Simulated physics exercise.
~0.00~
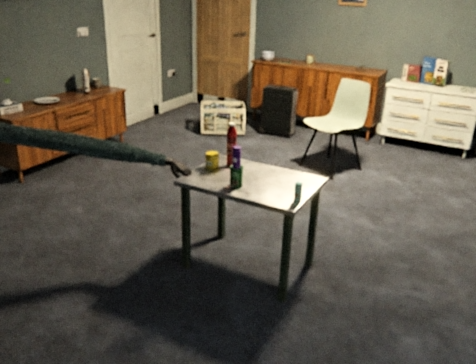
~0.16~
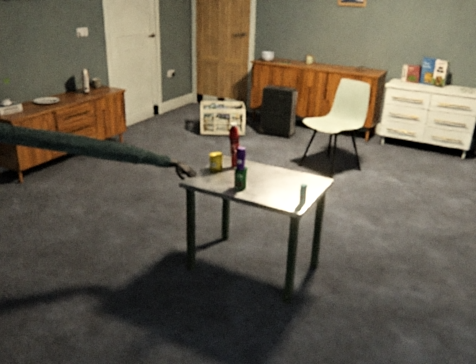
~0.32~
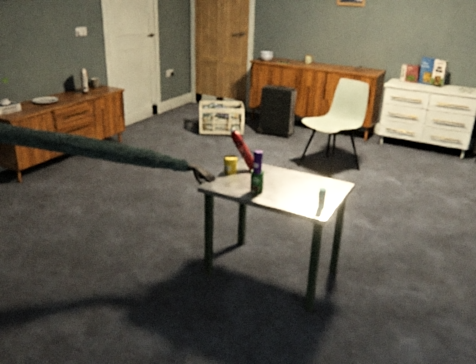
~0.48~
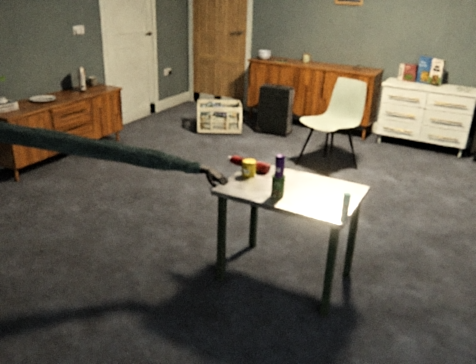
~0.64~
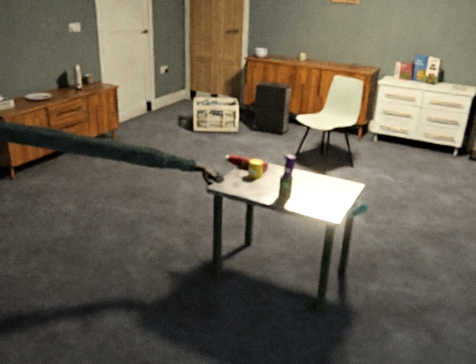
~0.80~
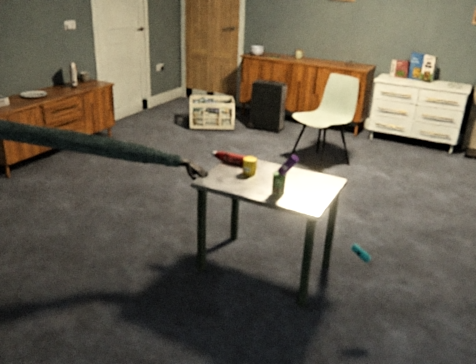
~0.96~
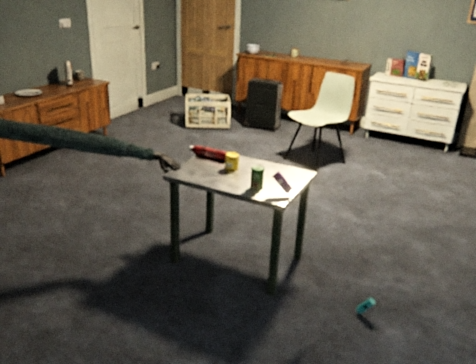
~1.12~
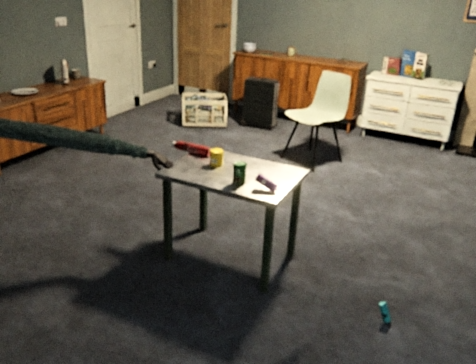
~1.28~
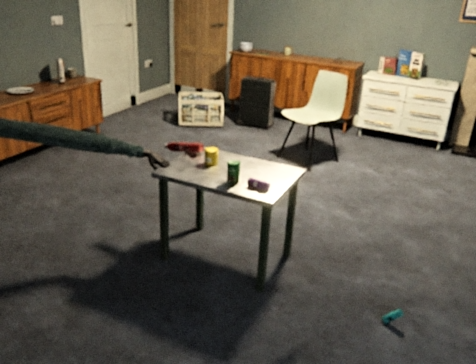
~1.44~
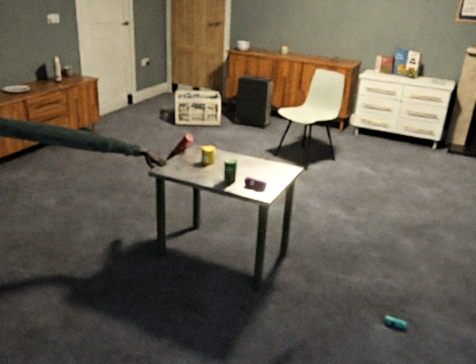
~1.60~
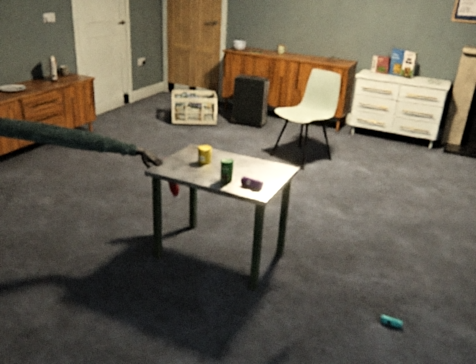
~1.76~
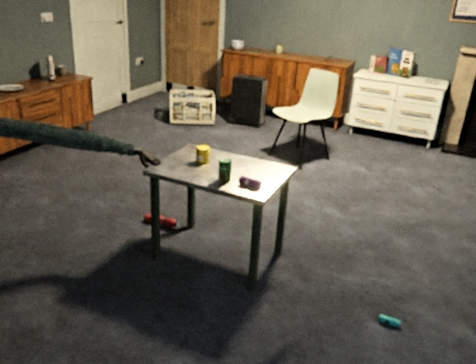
A dark arm jerks a table right then left, toppling three containers, two onto the floor.
